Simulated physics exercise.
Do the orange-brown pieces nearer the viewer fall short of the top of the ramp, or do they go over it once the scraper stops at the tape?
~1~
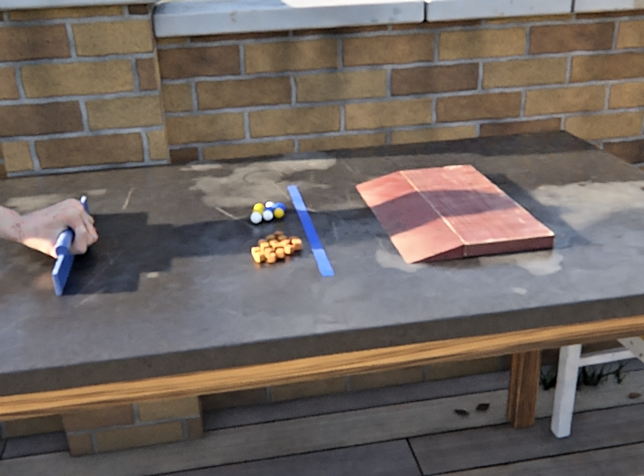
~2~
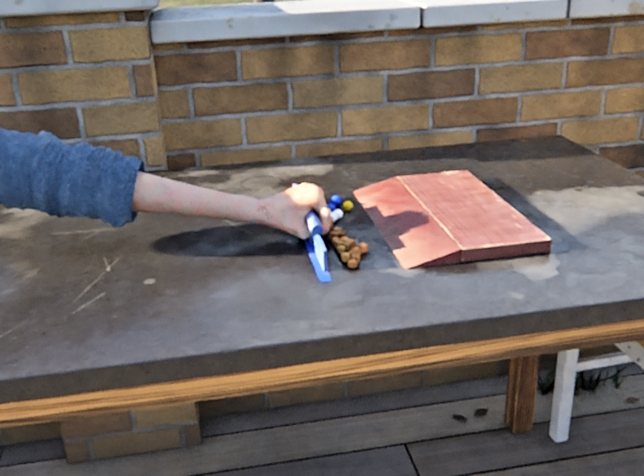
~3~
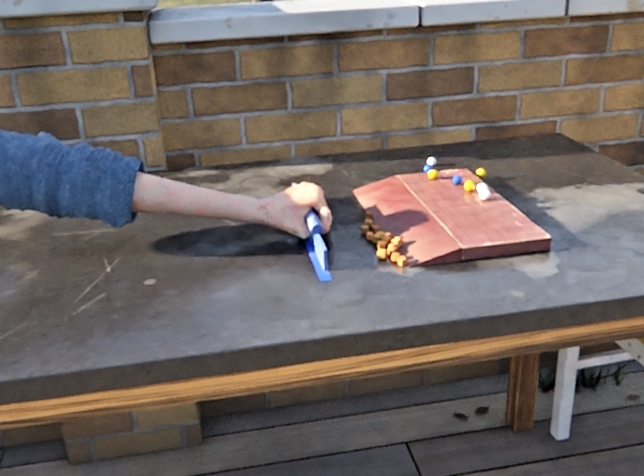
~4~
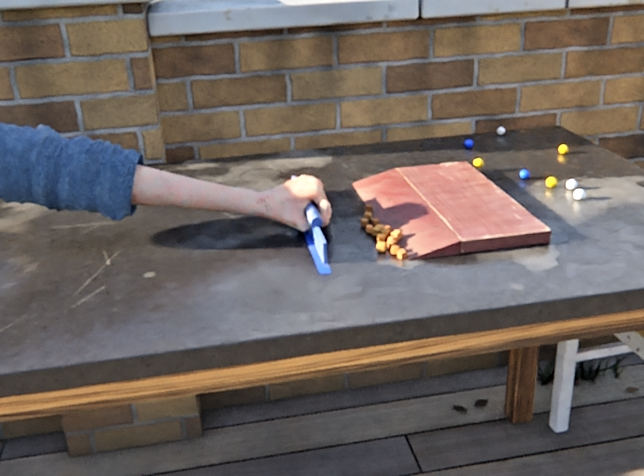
They fall short of the top and stay around the foot of the ramp, while the blue, white and yellow balls from the farther batch go over it.
